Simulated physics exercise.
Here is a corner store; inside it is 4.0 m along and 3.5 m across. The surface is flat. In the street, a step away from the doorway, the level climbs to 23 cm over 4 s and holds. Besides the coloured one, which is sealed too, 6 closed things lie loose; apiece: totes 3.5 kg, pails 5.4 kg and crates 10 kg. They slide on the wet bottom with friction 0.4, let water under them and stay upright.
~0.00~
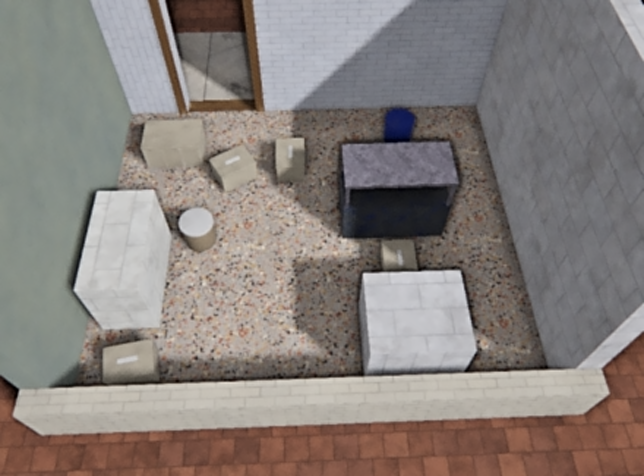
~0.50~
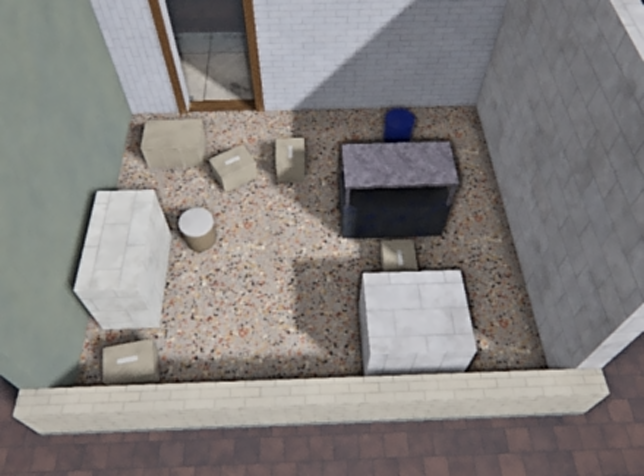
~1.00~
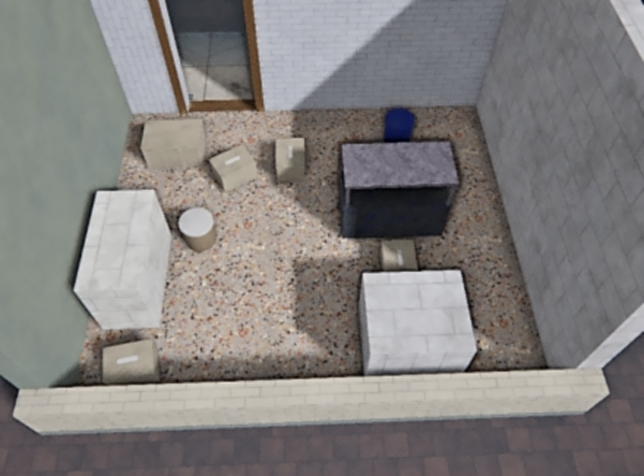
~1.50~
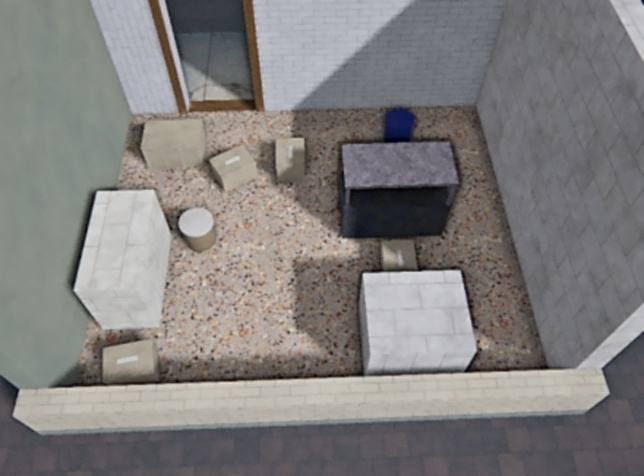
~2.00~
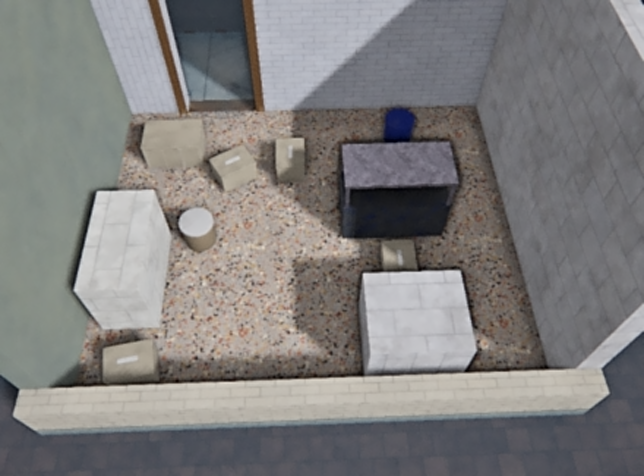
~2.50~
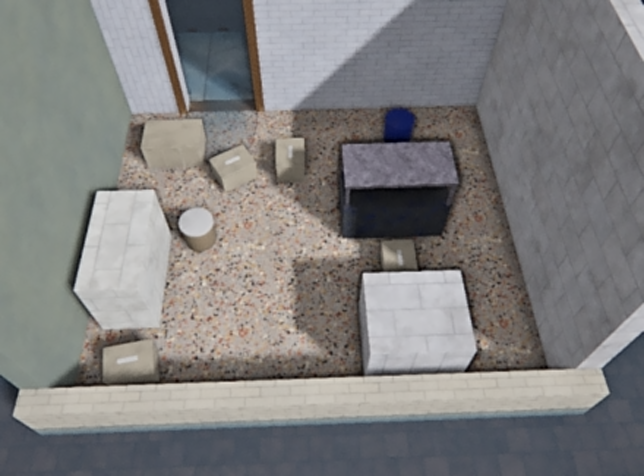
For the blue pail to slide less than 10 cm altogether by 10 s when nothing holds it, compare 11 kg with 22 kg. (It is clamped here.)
For it, the smaller load will do.
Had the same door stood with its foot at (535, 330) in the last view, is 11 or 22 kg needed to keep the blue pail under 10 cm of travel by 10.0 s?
Then the smaller load will do.
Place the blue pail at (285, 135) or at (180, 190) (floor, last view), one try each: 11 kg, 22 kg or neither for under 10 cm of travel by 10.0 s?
In turn: Either load holds; only the larger holds.
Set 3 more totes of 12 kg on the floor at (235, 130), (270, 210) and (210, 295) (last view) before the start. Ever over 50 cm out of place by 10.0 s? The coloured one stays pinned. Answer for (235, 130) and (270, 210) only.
In turn: Past it, under.
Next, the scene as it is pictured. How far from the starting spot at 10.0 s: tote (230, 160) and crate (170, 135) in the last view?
In turn: 250 cm, 80 cm.
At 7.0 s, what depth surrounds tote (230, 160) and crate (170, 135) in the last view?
About 13 and 11 cm.
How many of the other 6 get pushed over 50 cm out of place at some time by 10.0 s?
5 of them.
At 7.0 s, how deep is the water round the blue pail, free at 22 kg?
About 1 cm.
After 3.5 s the blue pail would be 0 cm from its start with 11 kg and 0 cm from its start with 22 kg; 0 cm of water round it then.
After 4.5 s the blue pail would be 0 cm from its start with 11 kg and 0 cm from its start with 22 kg; 0 cm of water round it then.
After 7.0 s the blue pail would be 0 cm from its start with 11 kg and 0 cm from its start with 22 kg; 1 cm of water round it then.
After 10.0 s the blue pail would be 0 cm from its start with 11 kg and 0 cm from its start with 22 kg; 1 cm of water round it then.
